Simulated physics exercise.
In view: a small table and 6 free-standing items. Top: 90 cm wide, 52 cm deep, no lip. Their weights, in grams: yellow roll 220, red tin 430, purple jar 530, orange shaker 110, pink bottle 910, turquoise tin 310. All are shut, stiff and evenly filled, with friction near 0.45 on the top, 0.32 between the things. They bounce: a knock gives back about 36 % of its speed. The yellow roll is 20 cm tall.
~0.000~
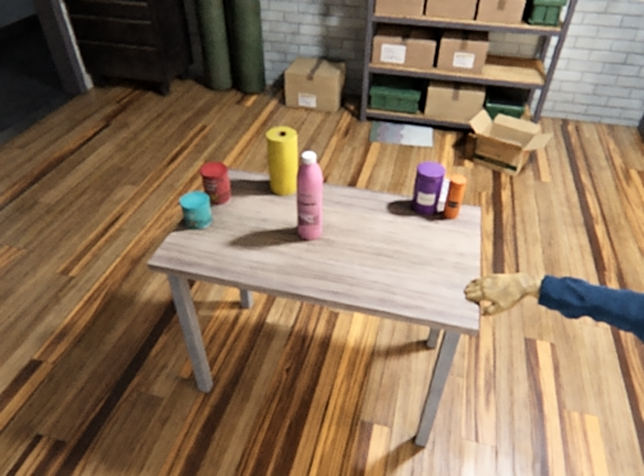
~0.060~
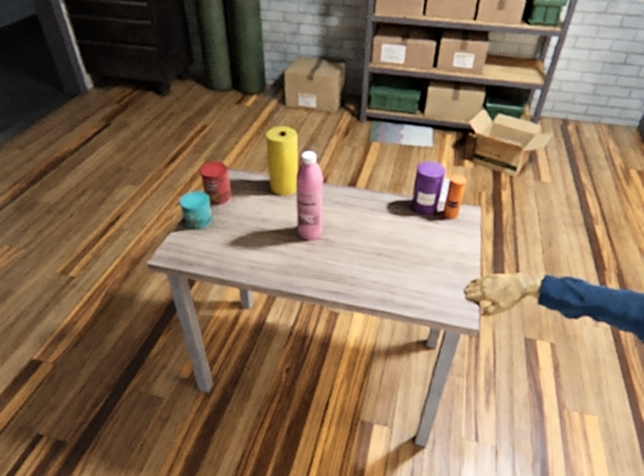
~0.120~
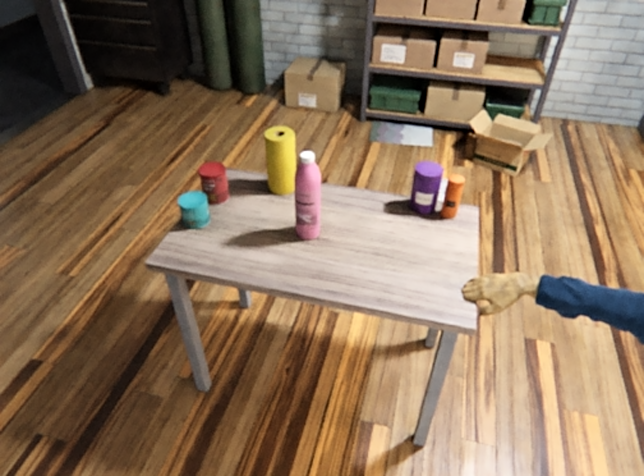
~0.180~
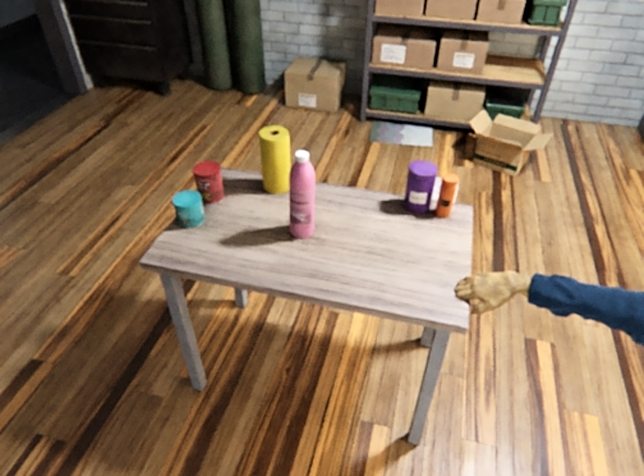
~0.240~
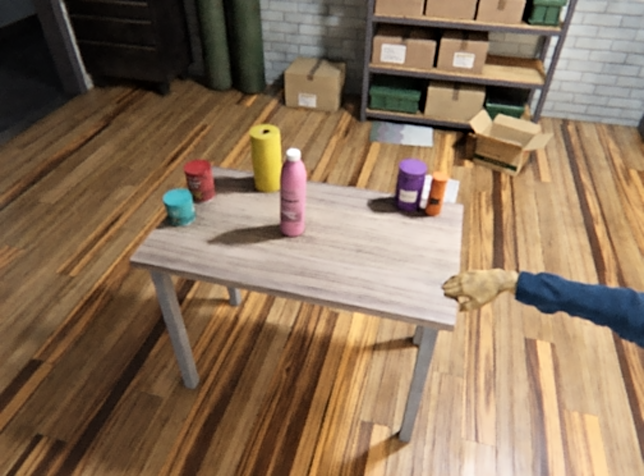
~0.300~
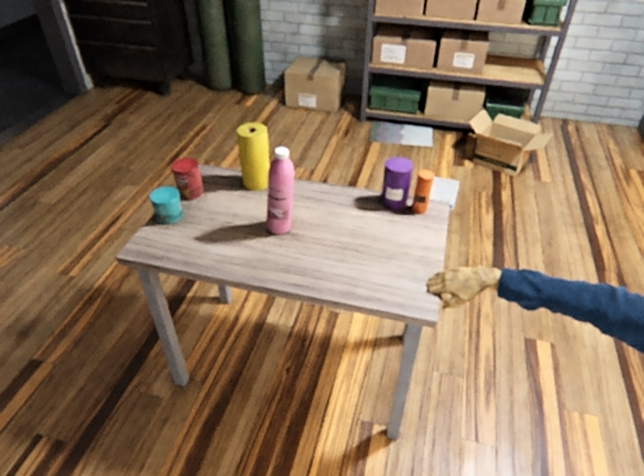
A small wooden-topped table stands on a striped plank floor, seen from above in a storage room with shelves, boxes and a pale brick wall behind. On it, a pink bottle stands near the middle, with a yellow roll behind, red and turquoise tins at left, and a purple jar and orange shaker at right. A gloved hand at the right edge slides the table left, slowly then faster, the upright items riding along while the camera stays still.
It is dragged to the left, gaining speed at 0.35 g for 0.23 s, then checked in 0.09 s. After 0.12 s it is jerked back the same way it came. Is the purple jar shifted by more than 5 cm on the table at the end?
The purple jar holds its spot.
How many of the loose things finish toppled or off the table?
2 of them.
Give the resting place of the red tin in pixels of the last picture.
At about (216, 184).
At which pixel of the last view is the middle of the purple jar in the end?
At about (427, 188).
Around 0.50 s, table along by 13 cm; purple jar shifted 4 cm near (376, 181); pink bottle at 30° to upright; orange shaker at 25° to upright.
Around 0.70 s, table along by 6 cm; purple jar shifted 4 cm near (397, 184); pink bottle on its side; orange shaker at 65° to upright.
Around 1.00 s, pink bottle on its side; orange shaker on its side; turquoise tin shifted 2 cm.
Finally (3.3 s), on their side or leaning hard on the table, orange shaker and pink bottle; the other 4 still in place (within 5 cm). Final places as that camera would see them, purple jar near (427, 188).
